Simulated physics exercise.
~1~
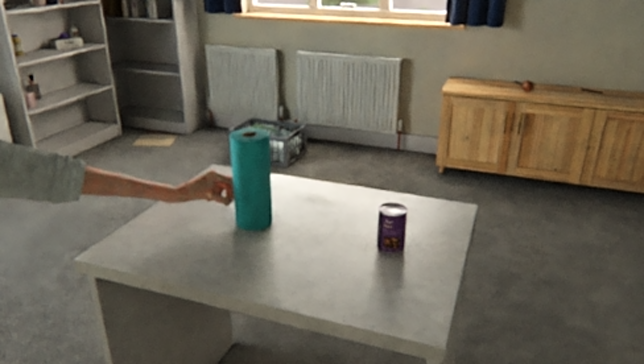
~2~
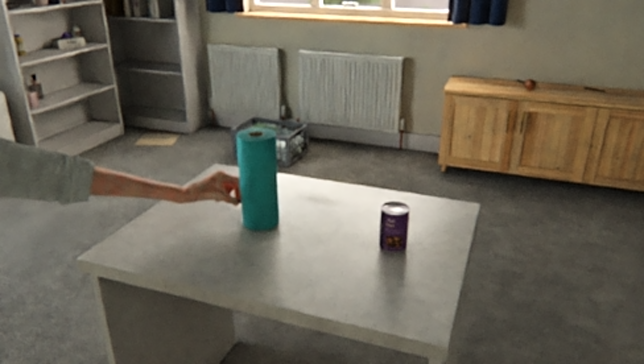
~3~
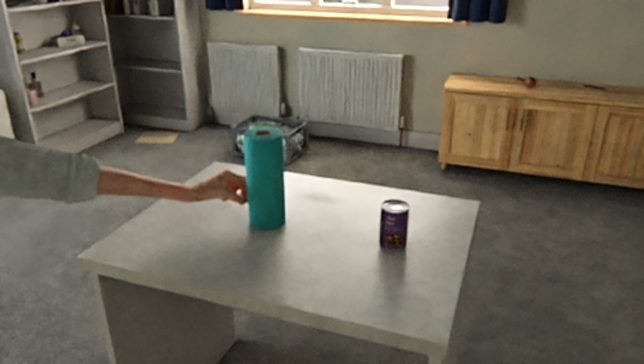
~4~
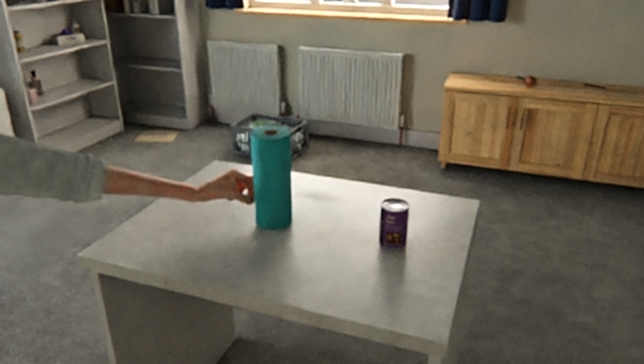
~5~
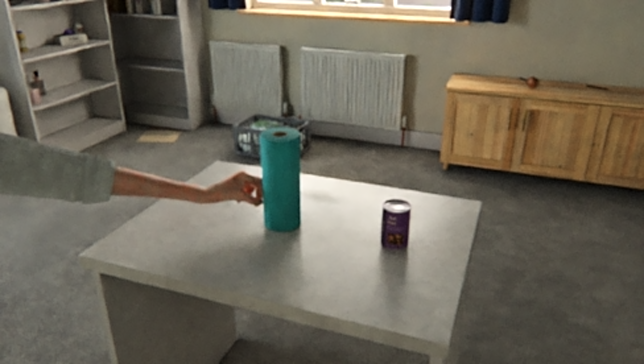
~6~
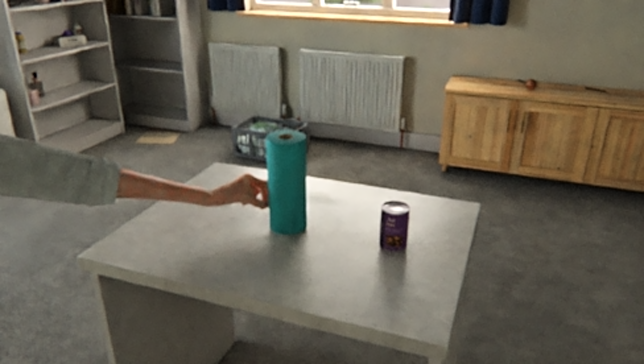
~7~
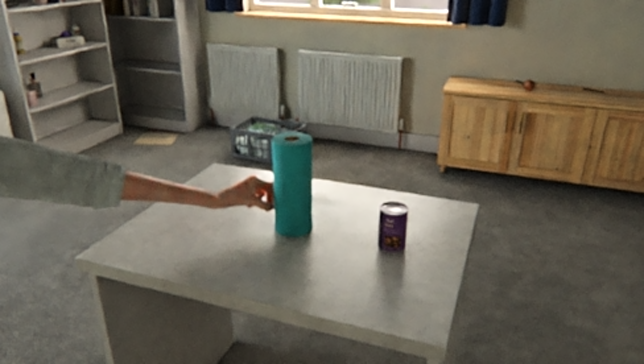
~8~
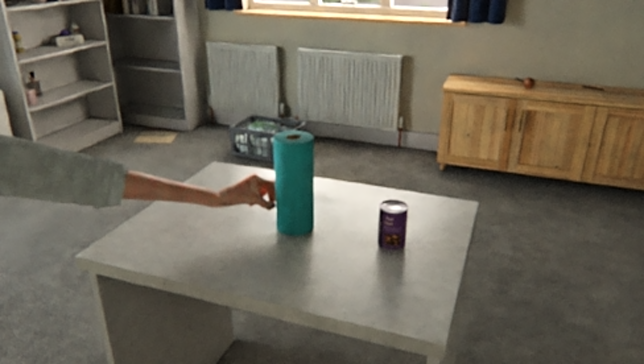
In a grey-carpeted room, seen from slightly above by a gently swaying camera, a pale table stands before radiators, a window, shelves on the left and a wooden sideboard on the right. A tall turquoise roll stands toward the back of the tabletop, with a small purple tin to its right. An arm in a greyish sleeve reaches in from the left, its hand at the roll's side. The hand slowly pushes the roll rightward across the table. The roll slides steadily, then comes almost to rest, still upright beside the hand, while the tin stays put.
